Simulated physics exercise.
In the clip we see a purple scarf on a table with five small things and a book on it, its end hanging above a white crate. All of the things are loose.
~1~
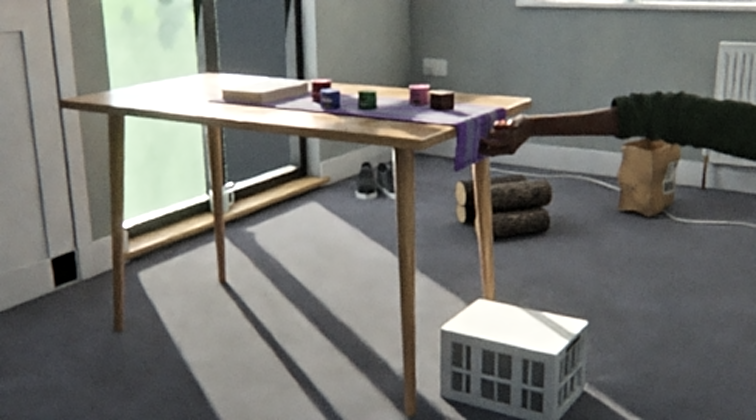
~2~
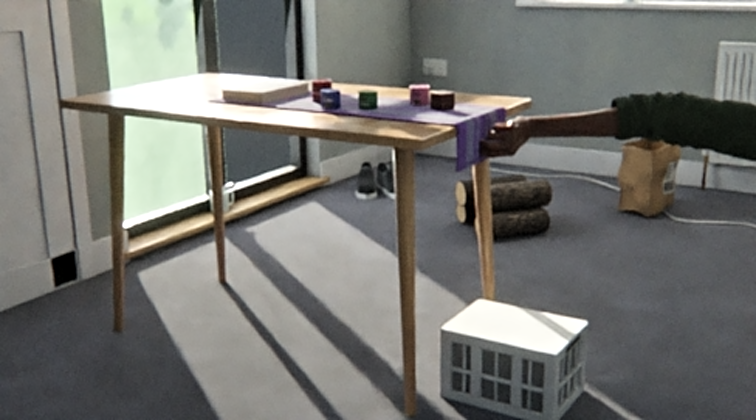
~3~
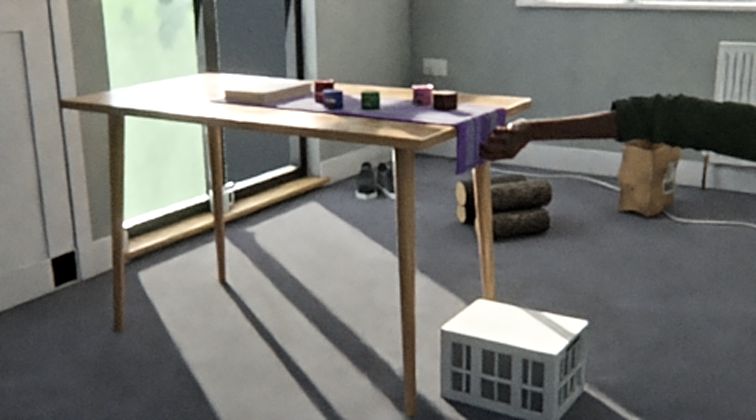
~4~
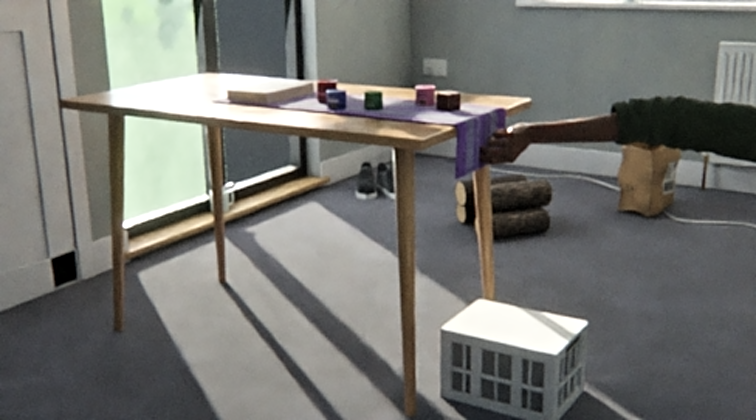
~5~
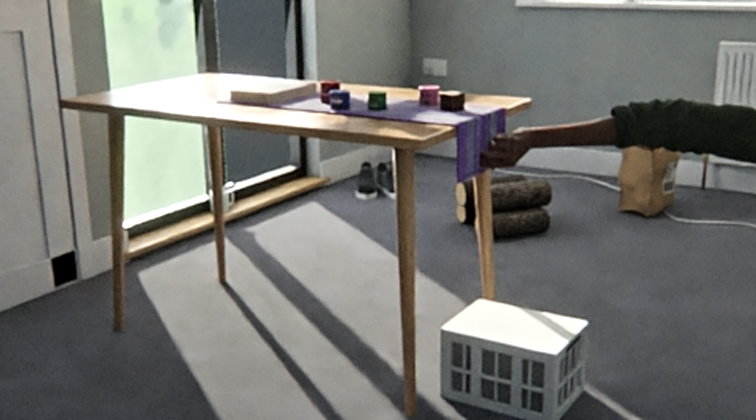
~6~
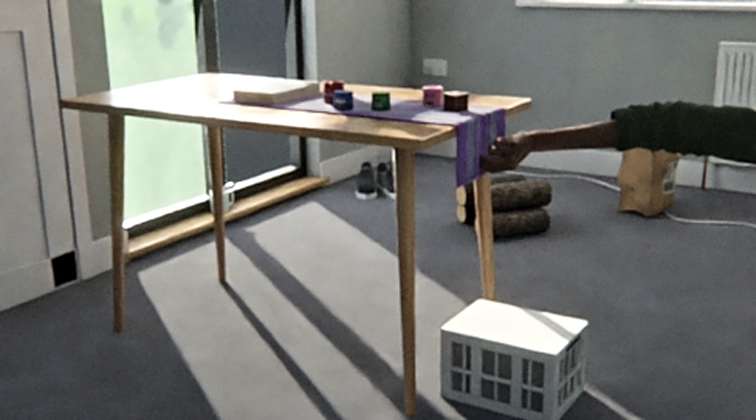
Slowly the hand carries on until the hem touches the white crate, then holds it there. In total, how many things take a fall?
Four things are going to come down.
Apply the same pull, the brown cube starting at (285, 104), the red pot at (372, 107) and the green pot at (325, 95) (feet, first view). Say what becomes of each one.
The brown cube does not fall; the red pot drops off; the green pot holds on.
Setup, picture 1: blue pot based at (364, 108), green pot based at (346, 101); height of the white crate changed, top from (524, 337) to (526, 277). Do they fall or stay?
Looks like the blue pot hangs in there, and the green pot hangs in there.
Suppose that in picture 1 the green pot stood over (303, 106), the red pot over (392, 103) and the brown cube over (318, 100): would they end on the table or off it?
Green pot kept, red pot dropped, brown cube kept.
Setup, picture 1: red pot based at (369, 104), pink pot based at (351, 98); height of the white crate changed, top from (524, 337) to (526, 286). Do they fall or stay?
Observed: Red pot remains seated; pink pot remains seated.
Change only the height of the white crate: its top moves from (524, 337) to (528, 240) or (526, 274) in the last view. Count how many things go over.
The count comes out 1 and 2.
Early on, hem near (482, 231); brown cube gone.
Midway, hem near (484, 295); brown cube, pink pot and green pot gone.
Finally, hem on the crate; brown cube, pink pot, green pot and blue pot gone. The table loses four.
